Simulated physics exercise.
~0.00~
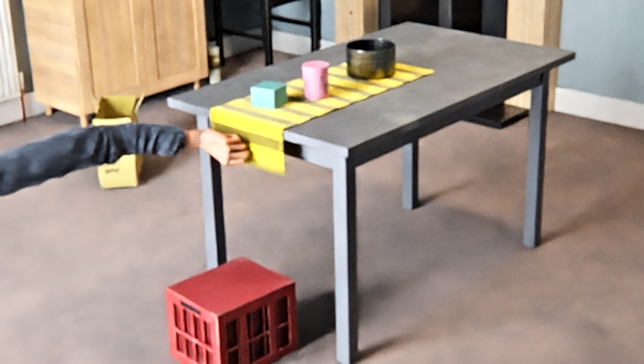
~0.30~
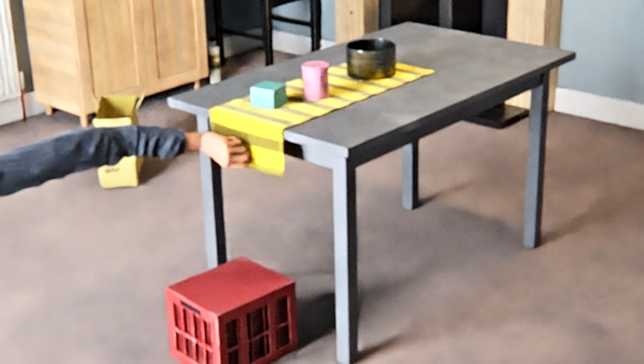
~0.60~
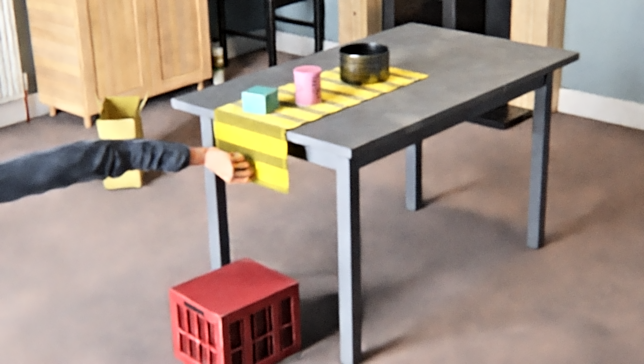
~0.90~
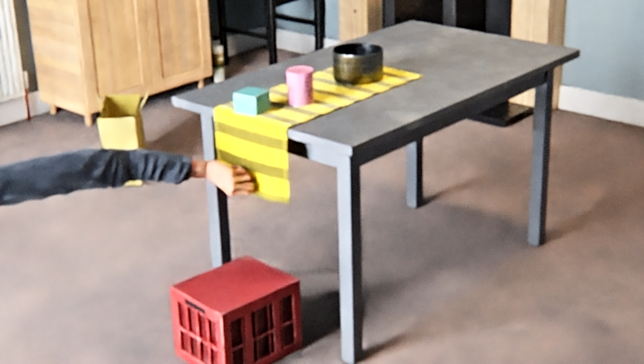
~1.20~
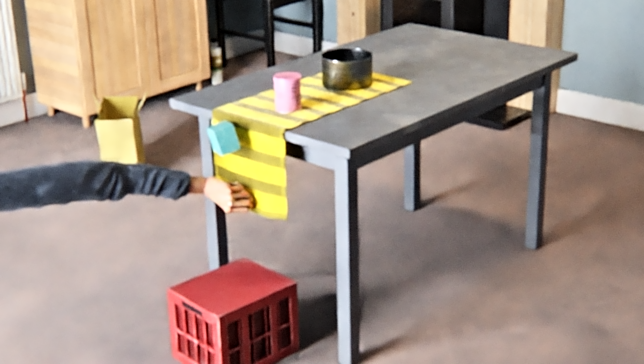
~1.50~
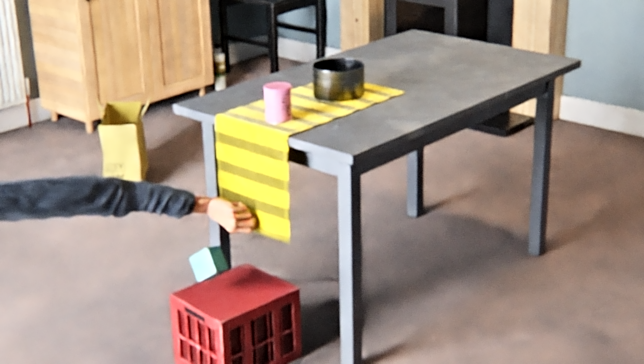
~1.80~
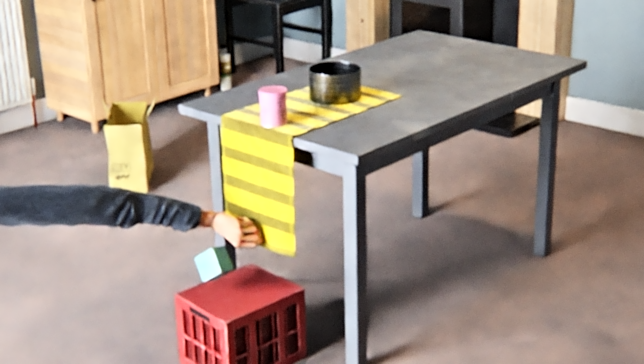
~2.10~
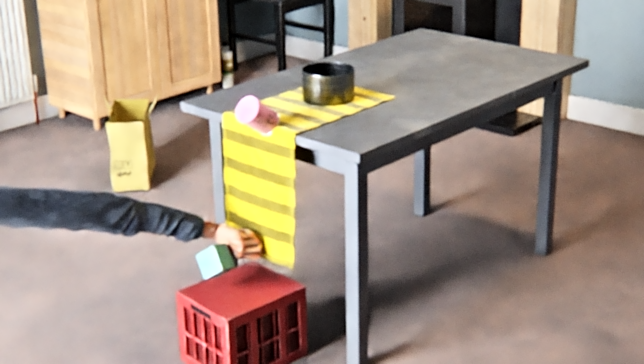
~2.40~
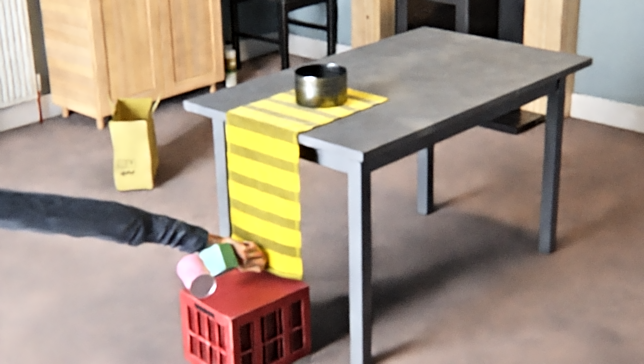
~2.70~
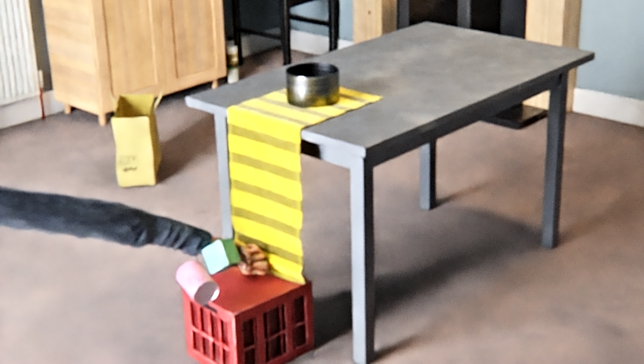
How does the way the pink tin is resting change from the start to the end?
At the start the pink tin stands upright on the scarf on the table, and by the end it is lying on its side down at the red crate.
